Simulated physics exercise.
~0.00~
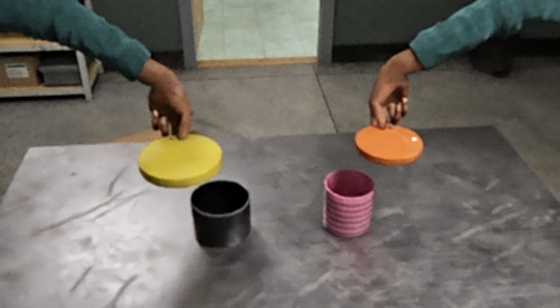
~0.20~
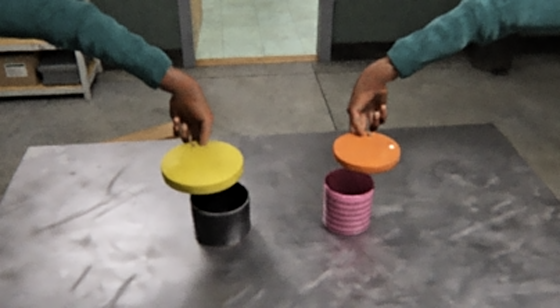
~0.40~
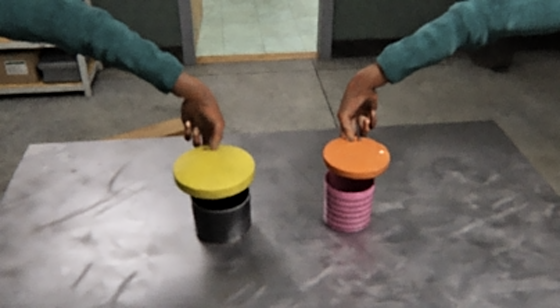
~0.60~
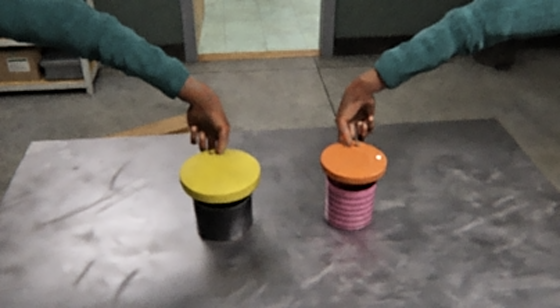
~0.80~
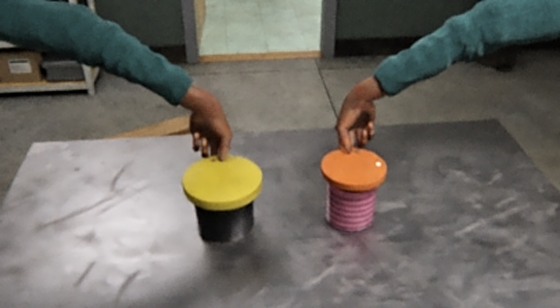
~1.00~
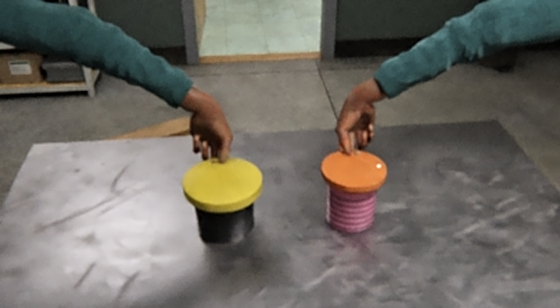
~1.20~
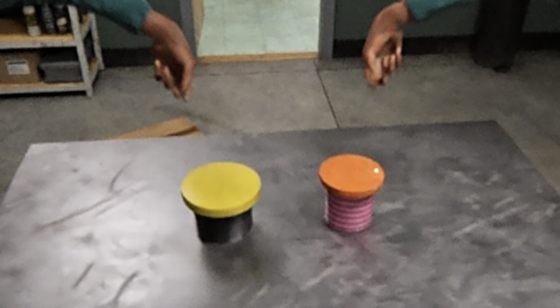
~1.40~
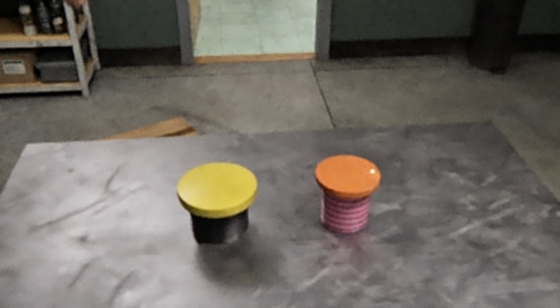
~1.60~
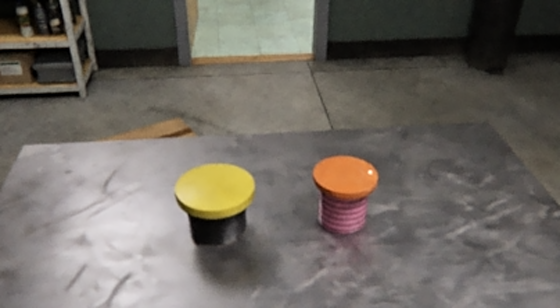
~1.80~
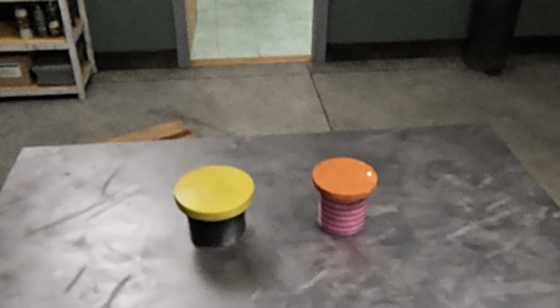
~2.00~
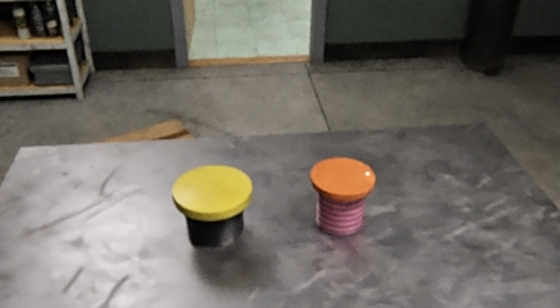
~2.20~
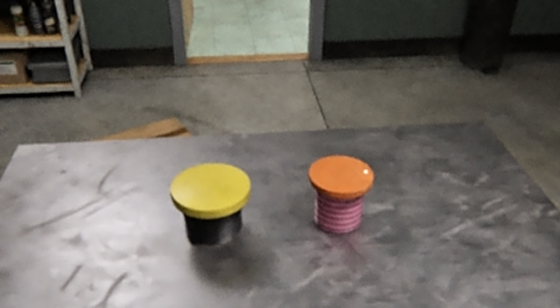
Two hands lowering a yellow disc onto a black pot and an orange lid onto a pink one, then withdrawing, leaving both covered.
